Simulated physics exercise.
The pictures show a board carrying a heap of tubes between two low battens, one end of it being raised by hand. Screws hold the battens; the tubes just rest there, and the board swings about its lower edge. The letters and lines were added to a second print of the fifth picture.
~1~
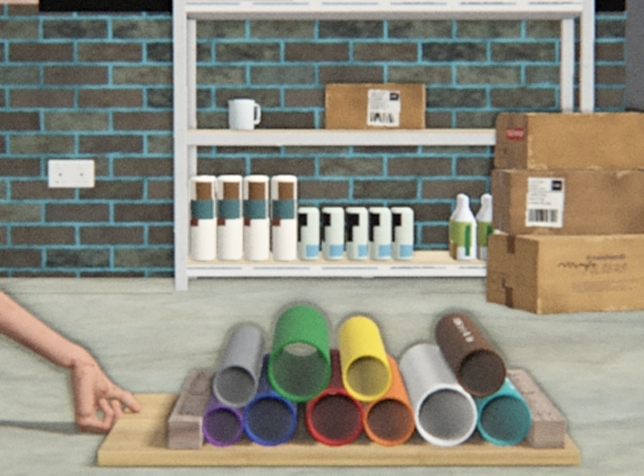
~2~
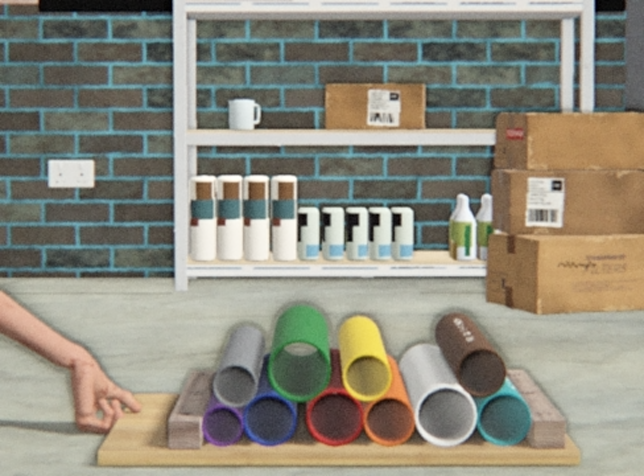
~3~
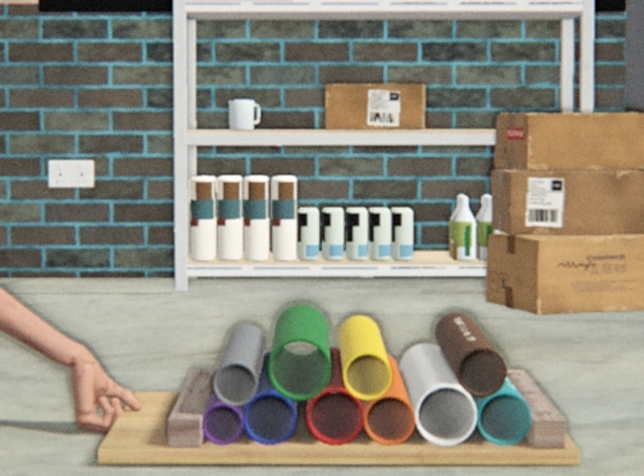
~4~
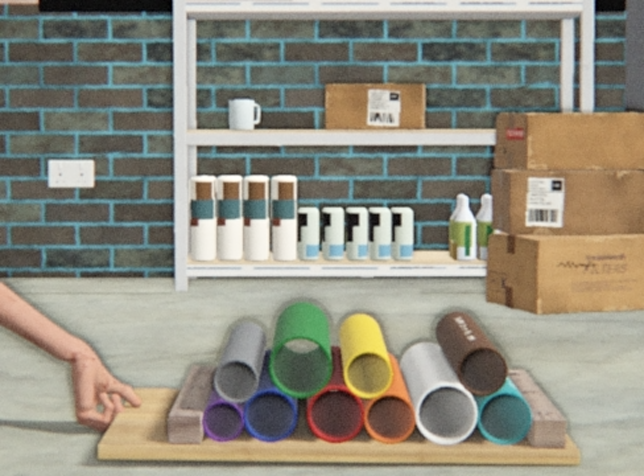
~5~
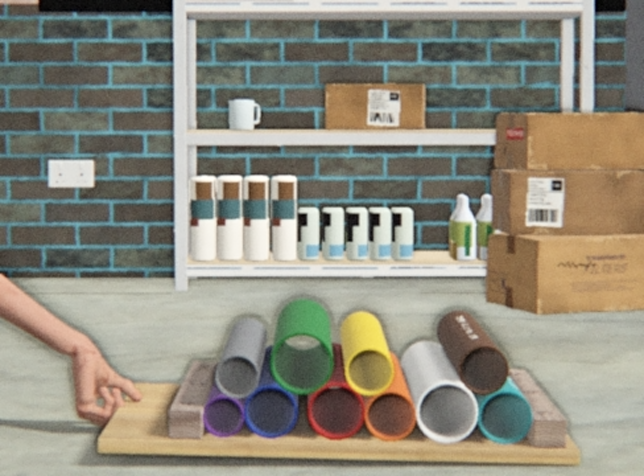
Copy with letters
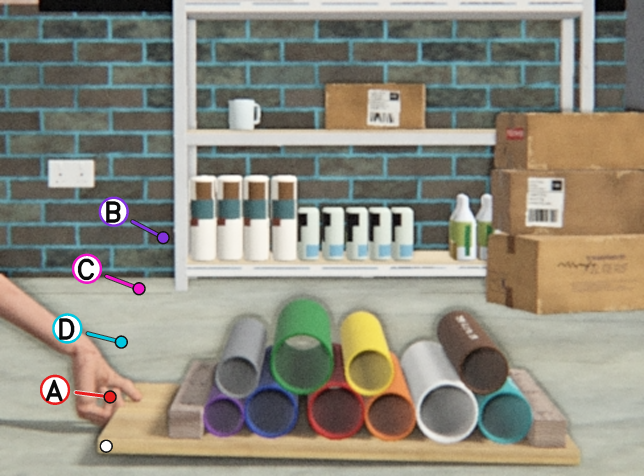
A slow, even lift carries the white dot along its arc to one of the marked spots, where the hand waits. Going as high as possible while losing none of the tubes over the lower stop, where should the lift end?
C is the limit.
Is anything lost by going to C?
At C: No.
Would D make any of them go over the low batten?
At D: No.
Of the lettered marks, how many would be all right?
The number is three.
On the marked copy, A at (110, 397); B at (163, 238); C at (139, 289); D at (121, 342); the white dot at (106, 446).
Following C. Soon after the start, board at 15°.
Later, board at 21°.
In the end, board at 21°, none over the low batten.
As for the rest, A none over the low batten; B two over the low batten (yellow, brown); D none over the low batten.
